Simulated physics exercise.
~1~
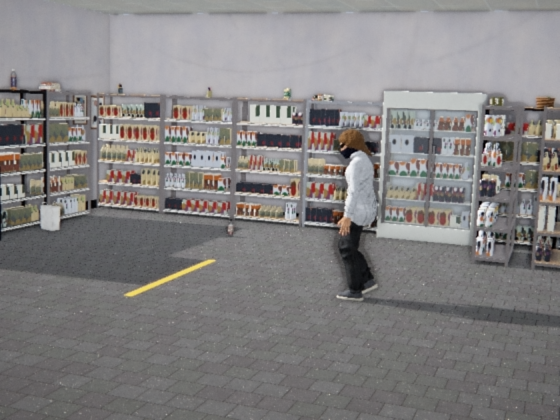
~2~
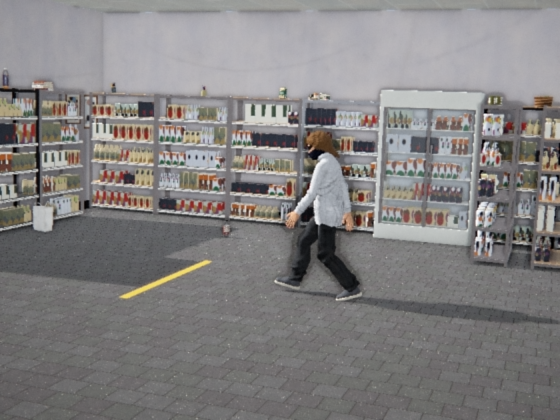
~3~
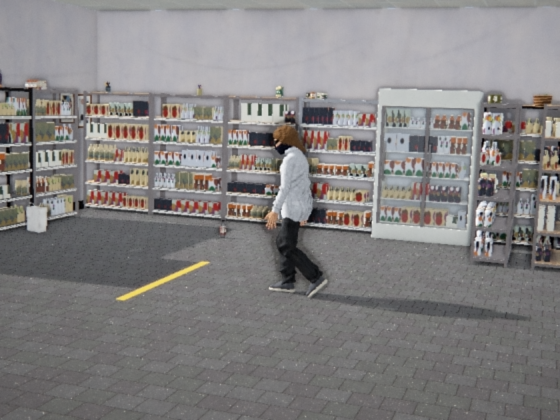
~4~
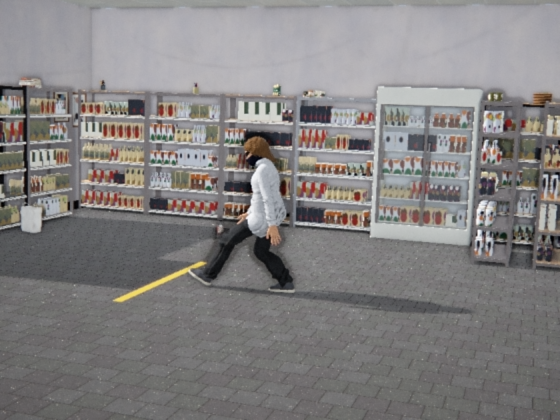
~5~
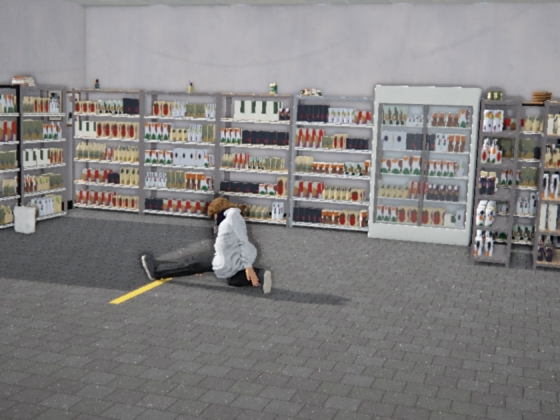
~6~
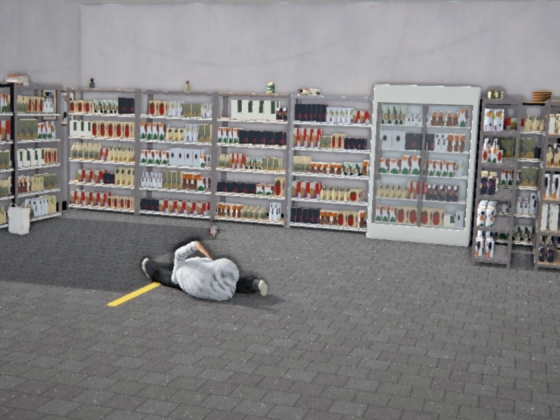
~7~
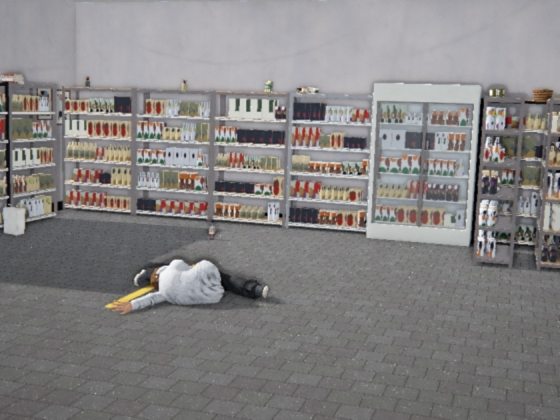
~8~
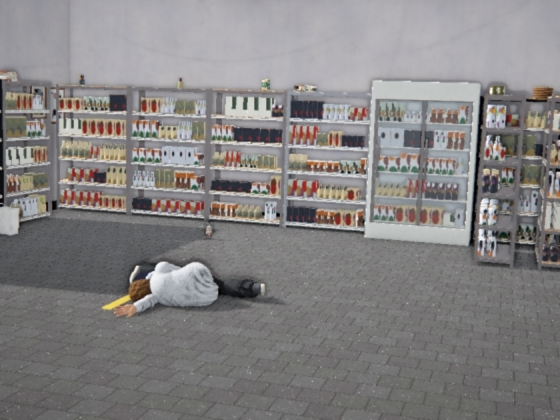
Shop interior with stocked shelves, a masked person in a white top striding left, collapsing and lying still by a yellow strip.
